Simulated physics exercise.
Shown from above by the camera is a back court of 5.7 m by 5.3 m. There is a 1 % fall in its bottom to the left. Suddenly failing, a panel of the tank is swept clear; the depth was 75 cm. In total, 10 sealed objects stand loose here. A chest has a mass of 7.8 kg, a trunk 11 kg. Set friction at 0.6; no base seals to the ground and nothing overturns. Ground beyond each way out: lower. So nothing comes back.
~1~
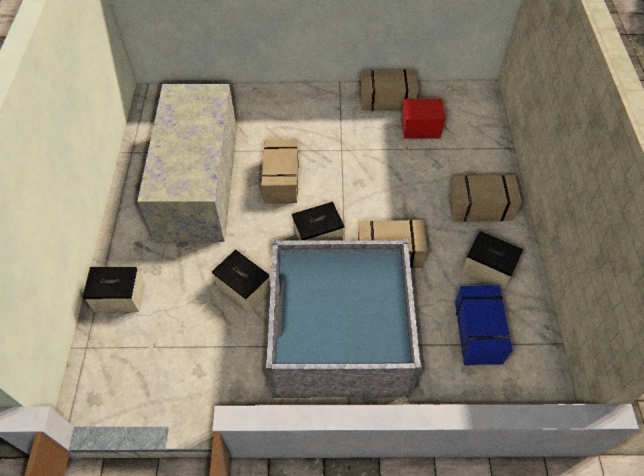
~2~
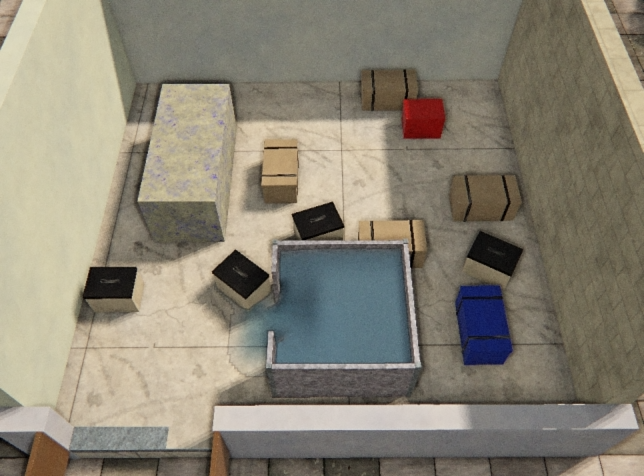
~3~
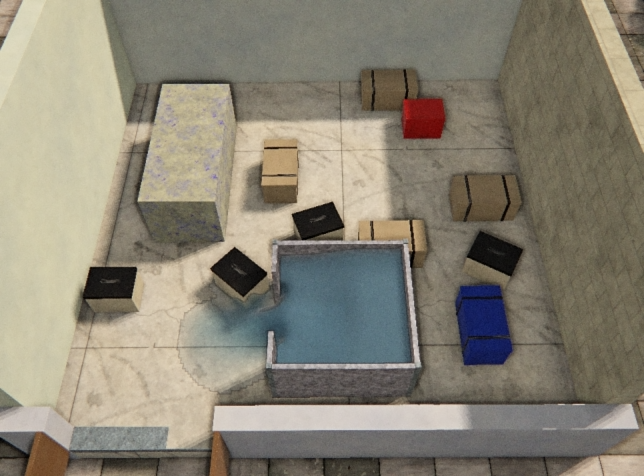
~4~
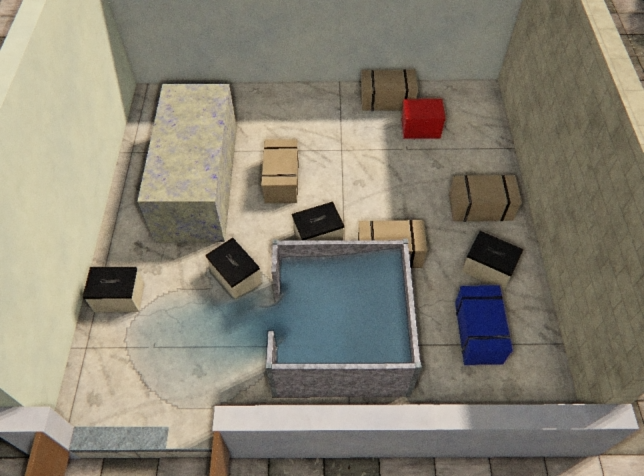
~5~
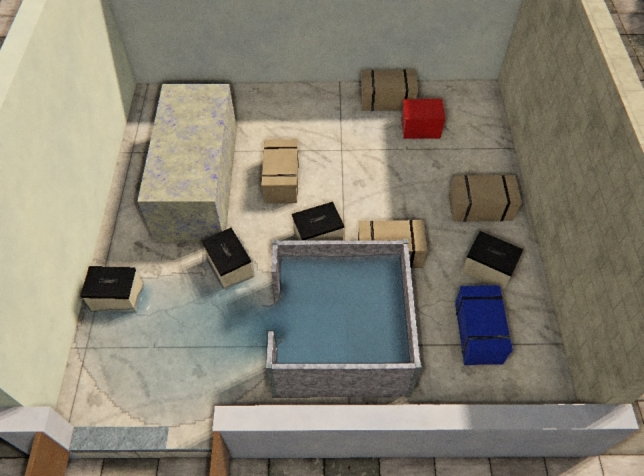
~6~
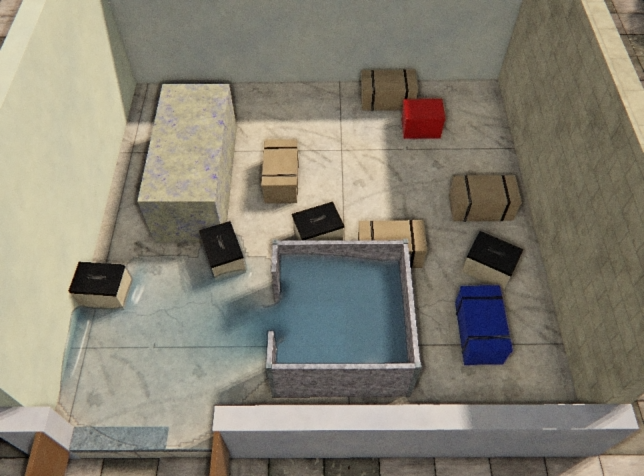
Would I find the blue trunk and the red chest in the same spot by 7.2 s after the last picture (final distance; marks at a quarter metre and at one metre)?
Blue trunk: Doesn't really move. Red chest: Doesn't really move.
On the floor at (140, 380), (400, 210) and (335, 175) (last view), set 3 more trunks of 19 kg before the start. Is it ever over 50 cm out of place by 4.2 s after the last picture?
In sequence: Goes beyond; stays within; stays within.
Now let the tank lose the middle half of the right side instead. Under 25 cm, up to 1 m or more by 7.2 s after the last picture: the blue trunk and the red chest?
Log: Blue trunk large displacement; red chest large displacement.
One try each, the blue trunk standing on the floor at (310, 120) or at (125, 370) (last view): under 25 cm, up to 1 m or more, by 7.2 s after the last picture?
Try one, it is swept a long way; try two, it is swept a long way.
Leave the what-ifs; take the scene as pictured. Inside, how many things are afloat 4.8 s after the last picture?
At that point I count 1.
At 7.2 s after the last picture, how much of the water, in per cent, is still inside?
Around 66 % of the water.
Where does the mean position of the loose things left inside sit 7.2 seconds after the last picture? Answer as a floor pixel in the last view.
It works out to somewhere near (392, 210) on the floor.
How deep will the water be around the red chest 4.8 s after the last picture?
Around 1 cm.
Then, 0.9 s after the last picture the blue trunk is near (486, 317), 0.0 m from its start, aground; the red chest is near (425, 109), 0.0 m from its start, aground; 0 of 10 are out; 1 afloat.
Then, 2.8 s after the last picture the blue trunk is near (486, 317), 0.0 m from its start, aground; the red chest is near (425, 109), 0.0 m from its start, aground; 0 of 10 are out; 1 afloat.
Then, 4.8 s after the last picture the blue trunk is near (486, 317), 0.0 m from its start, aground; the red chest is near (425, 109), 0.0 m from its start, aground; 0 of 10 are out; 1 afloat.
Then, 7.2 s after the last picture the blue trunk is near (486, 317), 0.0 m from its start, aground; the red chest is near (434, 110), 0.1 m from its start, aground; 0 of 10 are out; 1 afloat.
